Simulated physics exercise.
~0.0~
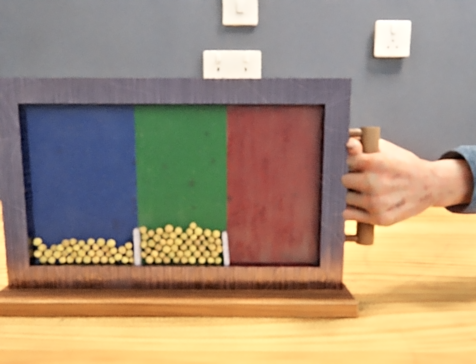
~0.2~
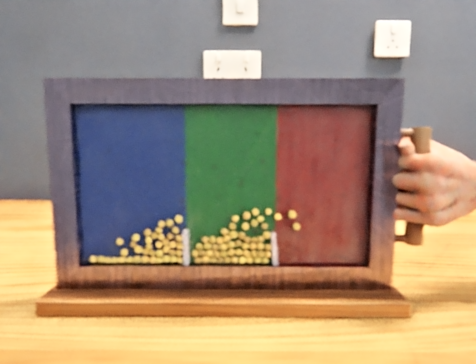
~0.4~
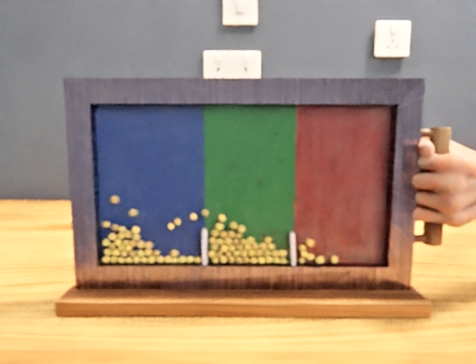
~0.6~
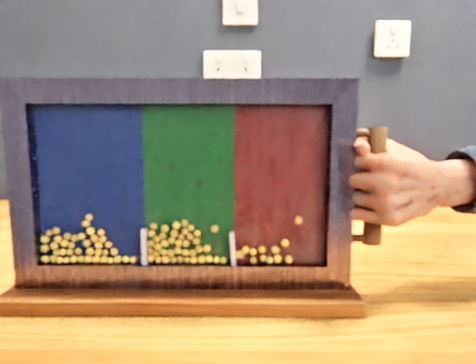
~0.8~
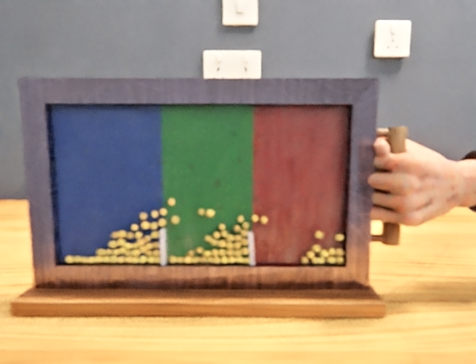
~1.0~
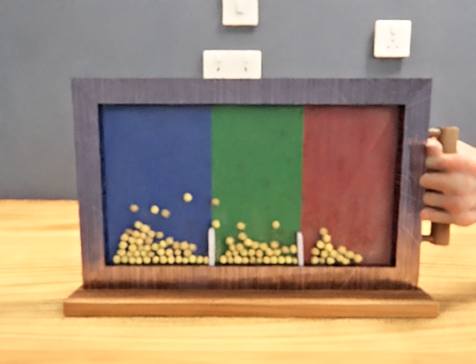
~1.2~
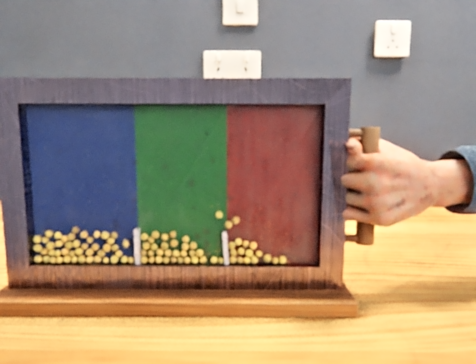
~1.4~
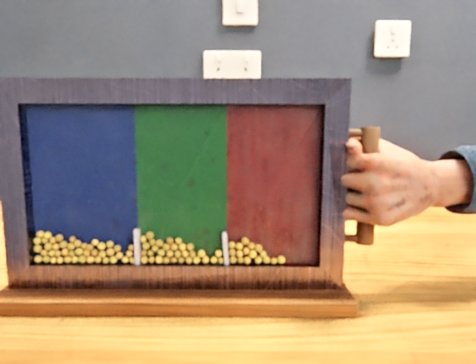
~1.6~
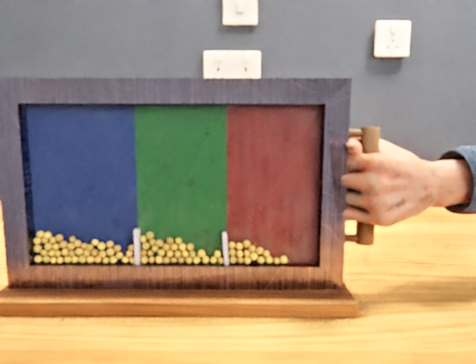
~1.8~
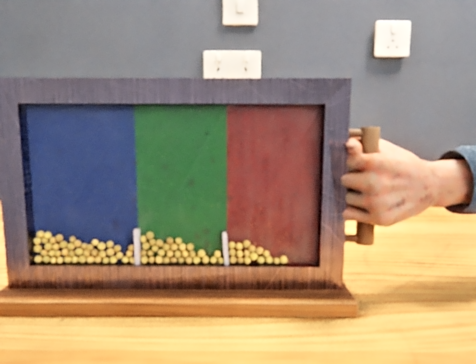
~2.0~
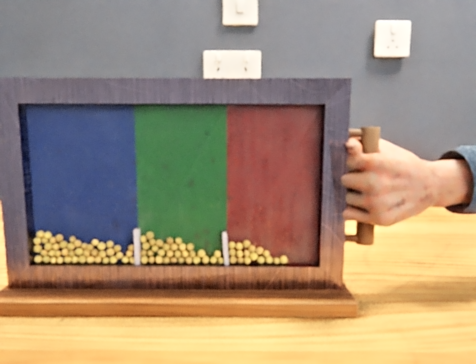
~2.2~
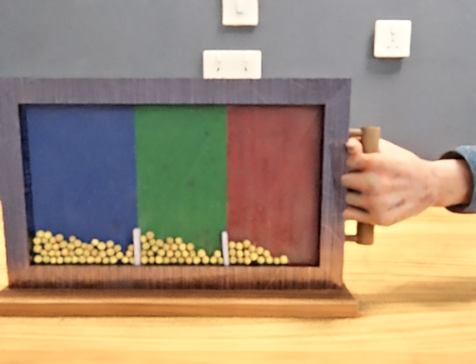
On a pale wooden table before a grey wall with white sockets, a fixed camera faces an upright framed tray. Its back is blue at left, green in the middle and red at right, with short pale dividers between; small yellowish beads lie in the blue and green parts only. A hand gripping the handle at right slides the tray right and left repeatedly. The beads hop and heap up, and some spill over the divider into the red. The tray stops back where it began, and the beads settle, most in blue, fewer in green, fewest in red.
